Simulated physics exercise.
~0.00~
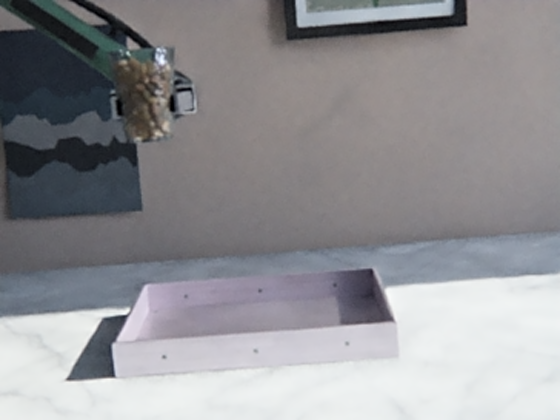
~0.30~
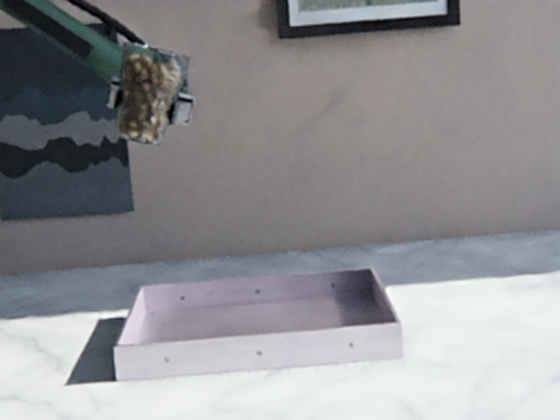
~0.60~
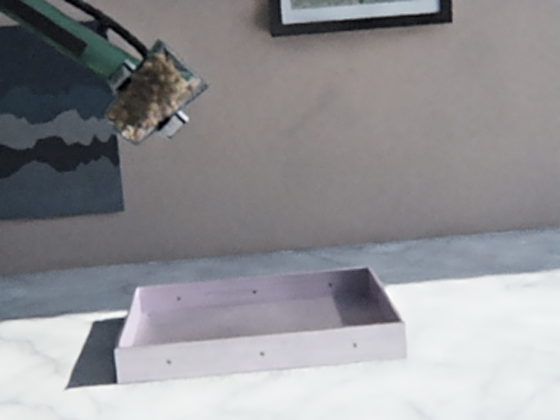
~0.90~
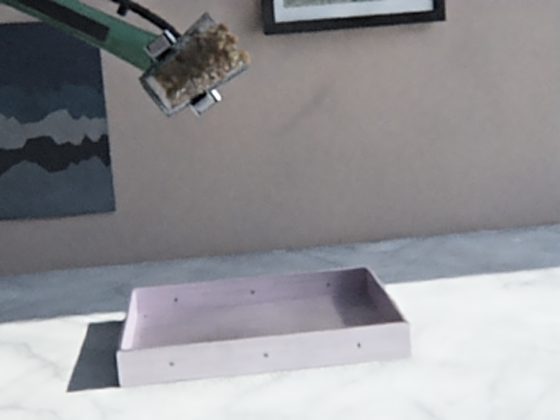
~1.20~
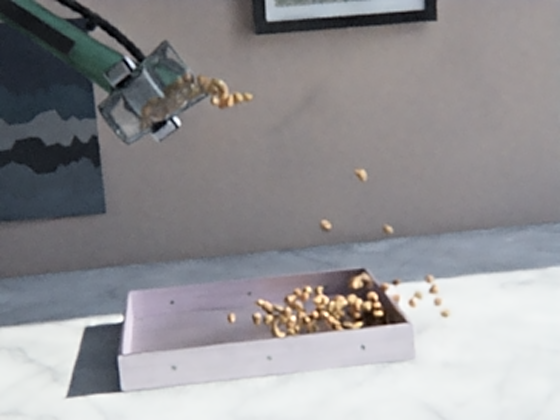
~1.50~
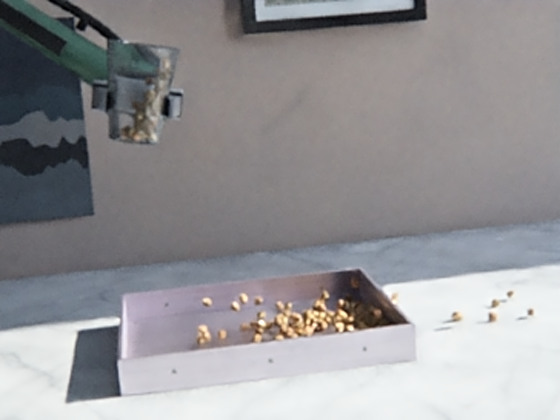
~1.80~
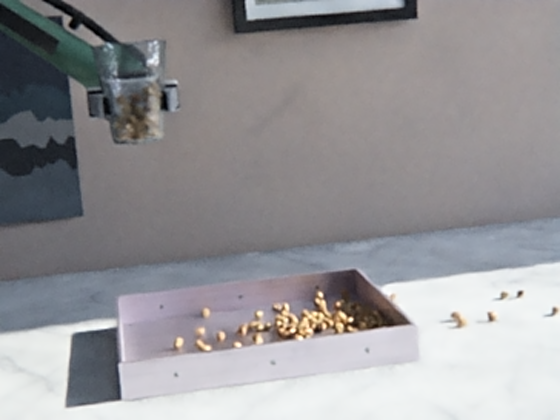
A robot arm tipped a clear cup of dried beans, flinging a burst of them into the shallow pale purple tray below, then turned it upright again with some beans still inside, while a few others lay scattered on the table to the right.
